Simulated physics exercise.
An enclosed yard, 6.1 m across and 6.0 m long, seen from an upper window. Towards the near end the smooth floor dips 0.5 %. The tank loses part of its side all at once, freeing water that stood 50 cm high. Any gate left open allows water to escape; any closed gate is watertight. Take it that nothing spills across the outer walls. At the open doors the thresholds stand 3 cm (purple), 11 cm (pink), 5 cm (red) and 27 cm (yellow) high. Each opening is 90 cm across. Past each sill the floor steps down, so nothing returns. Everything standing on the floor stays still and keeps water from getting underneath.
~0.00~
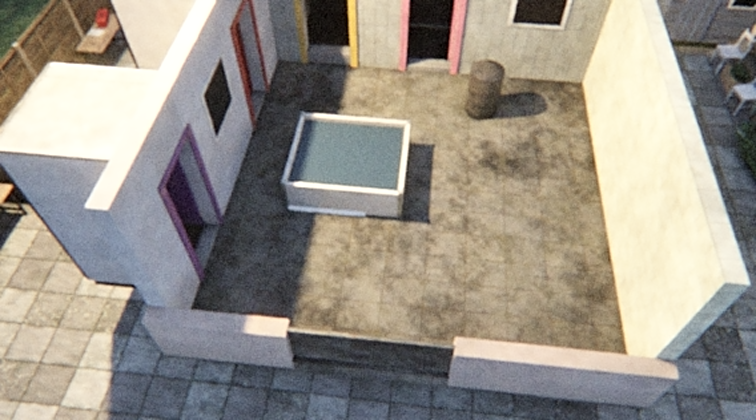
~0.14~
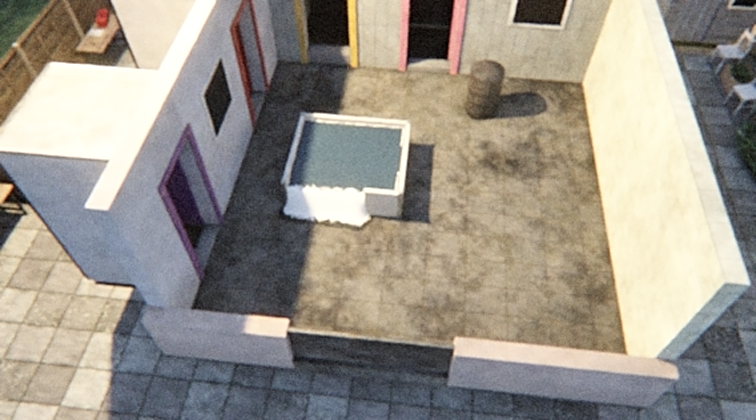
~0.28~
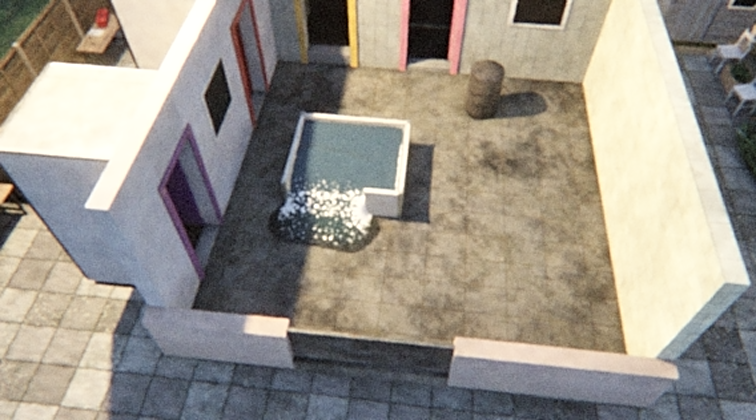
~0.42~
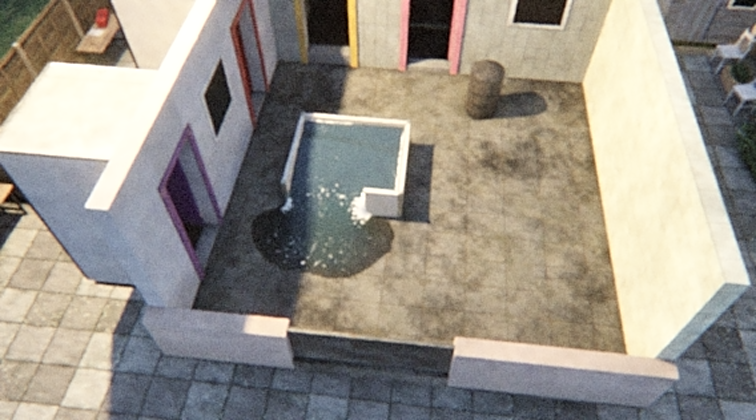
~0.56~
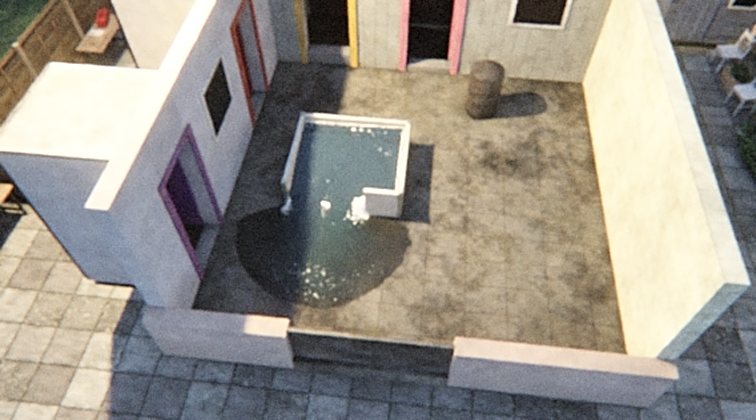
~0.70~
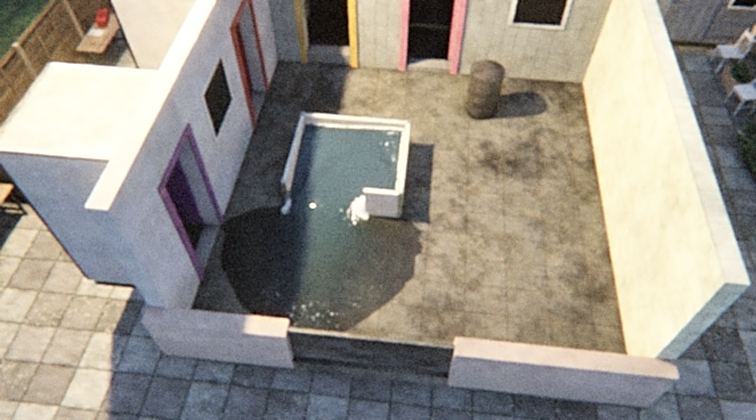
A walled yard with a dark, stained floor is seen from high above, the camera still. A pale, square tank of blue water sits left of centre, with a purple-framed doorway at left, yellow and pink ones behind, a dark barrel at back right, and low pinkish walls in front. The tank's near side gives way, white water bursts out, and a dark sheet spreads widely towards the front.
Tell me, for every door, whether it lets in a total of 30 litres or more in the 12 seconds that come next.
Outcome: Purple door: Tops the amount. Pink door: Falls short. Red door: Falls short. Yellow door: Falls short.
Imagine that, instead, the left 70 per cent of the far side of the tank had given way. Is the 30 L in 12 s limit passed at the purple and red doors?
Here's how it goes: Purple falls short, red exceeds it.
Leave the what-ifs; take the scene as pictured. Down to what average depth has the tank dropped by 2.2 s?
About 19 cm.
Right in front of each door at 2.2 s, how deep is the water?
Purple 5 cm, pink 0 cm, red 0 cm, yellow 0 cm.
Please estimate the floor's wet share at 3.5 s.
About 35 per cent.
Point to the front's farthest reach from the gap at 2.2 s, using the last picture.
Location: Approx. (538, 370) in the last view.
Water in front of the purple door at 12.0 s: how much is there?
Depth: Approx. 3.5 cm.
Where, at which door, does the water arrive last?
Lab note: Last arrival at the pink door.
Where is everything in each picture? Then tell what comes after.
The first picture shows the tank at (349, 155) is whole and still, 50 cm deep.
In the second picture, water pours out at (327, 201) and has run 0.7 m, to (285, 213); typically 9 cm deep outside, 50 cm at the tank's back.
In the third picture, the front is at (354, 247), 0.9 m from the gap at (327, 202); 0.9 m2 of floor is under water; 50 cm left at the back of the tank.
In the fourth picture, water pours out at (327, 203) and has run 1.3 m, to (342, 273); typically 7 cm deep outside, 48 cm at the tank's back.
In the fifth picture, the front is at (333, 301), 1.7 m from the gap at (327, 203); 2.9 m2 of floor is under water; 42 cm left at the back of the tank.
In the sixth picture, water pours out at (327, 203) and has run 2.2 m, to a hidden place; typically 5 cm deep outside, 43 cm at the tank's back.
After 1.4 s water covers 20 % of the floor and is deepest (26 cm) near (260, 341); purple door 6 cm at the sill, 0 L in, pink door not reached, red door not reached, yellow door not reached.
After 2.2 s water covers 20 % of the floor and is deepest (32 cm) near (234, 338); purple door 5 cm at the sill, 16 L in, pink door not reached, red door not reached, yellow door not reached.
After 3.5 s water covers 35 % of the floor and is deepest (16 cm) near (196, 334); purple door 11 cm at the sill, 66 L in, pink door not reached, red door not reached, yellow door not reached.
After 7.0 s water covers 65 % of the floor and is deepest (10 cm) near (593, 376); purple door 7 cm at the sill, 132 L in, pink door not reached, red door 3 cm at the sill, 0 L in, yellow door 5 cm at the sill, 0 L in.
After 12.0 s water covers 95 % of the floor and is deepest (6 cm) near (566, 373); purple door 4 cm at the sill, 152 L in, pink door 3 cm at the sill, 0 L in, red door 3 cm at the sill, 0 L in, yellow door 3 cm at the sill, 0 L in.
